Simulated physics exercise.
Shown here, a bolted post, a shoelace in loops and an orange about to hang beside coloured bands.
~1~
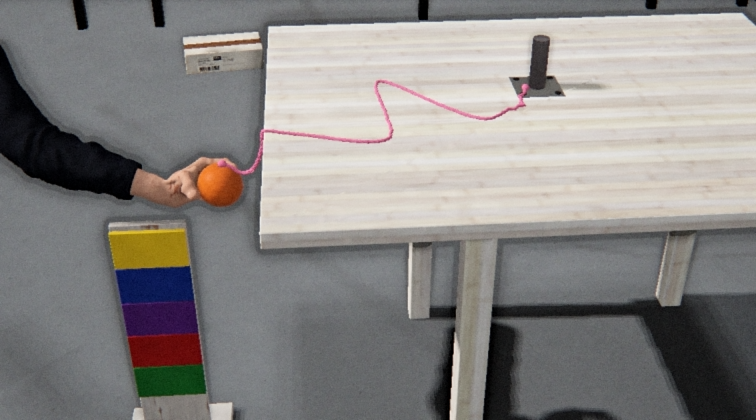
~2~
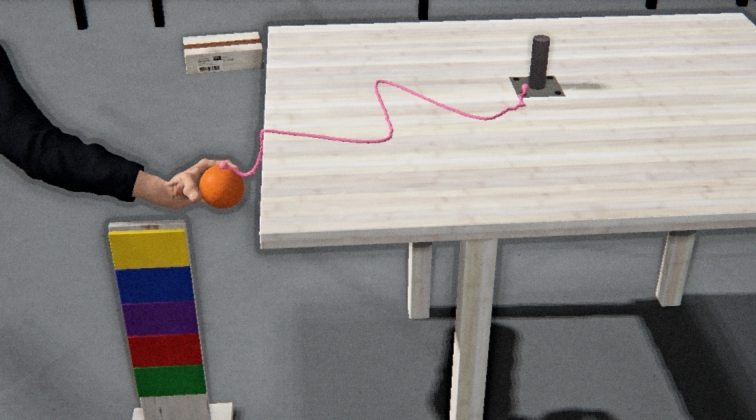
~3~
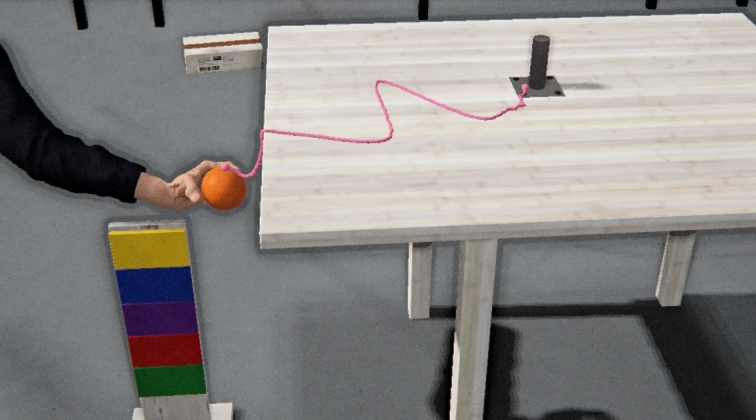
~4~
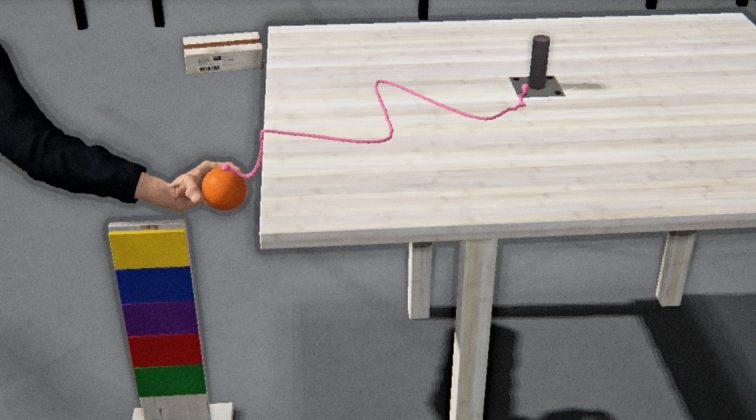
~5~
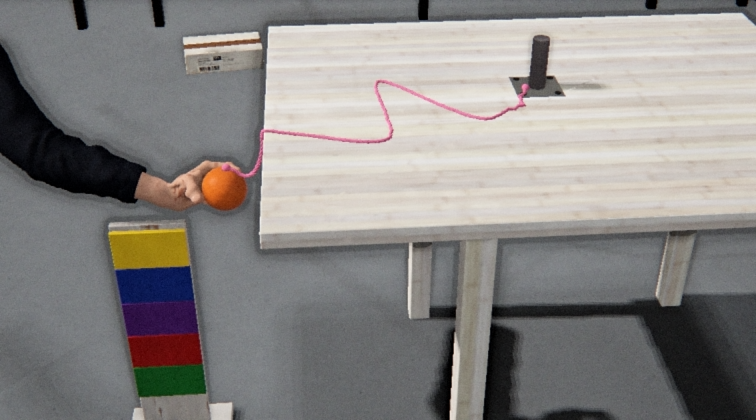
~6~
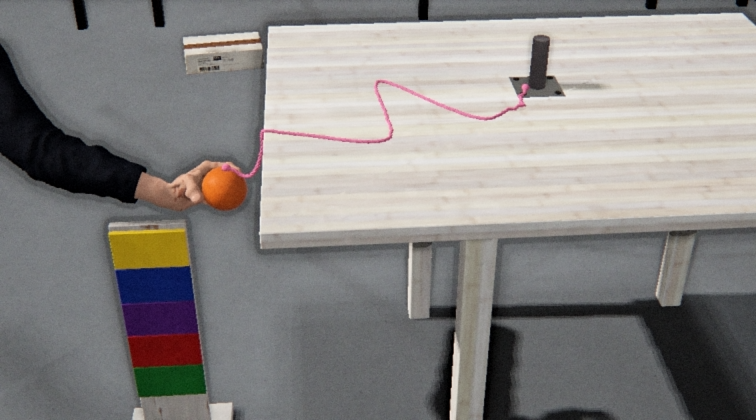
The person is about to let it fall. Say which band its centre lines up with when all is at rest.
It lines up with green.
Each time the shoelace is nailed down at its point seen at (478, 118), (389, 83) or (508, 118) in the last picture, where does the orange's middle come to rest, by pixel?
Per try (px, approx.): (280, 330); (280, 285); (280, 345).
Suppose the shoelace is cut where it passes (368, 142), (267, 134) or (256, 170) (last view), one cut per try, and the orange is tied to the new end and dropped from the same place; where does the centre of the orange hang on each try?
Try by try, the places come out as (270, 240), (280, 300) and (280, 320).
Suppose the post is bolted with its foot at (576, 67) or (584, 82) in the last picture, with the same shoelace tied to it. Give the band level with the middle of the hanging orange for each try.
Red; red.
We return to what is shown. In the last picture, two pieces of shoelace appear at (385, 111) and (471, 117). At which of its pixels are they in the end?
End: (267, 142) and then (416, 94).
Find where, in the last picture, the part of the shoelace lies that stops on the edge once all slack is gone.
Near (379, 96).
A little later, orange near (268, 342); level with red.
Next, orange near (293, 345); level with green.
When it is over, orange near (283, 354); level with green. The shoelace holds its middle at green.
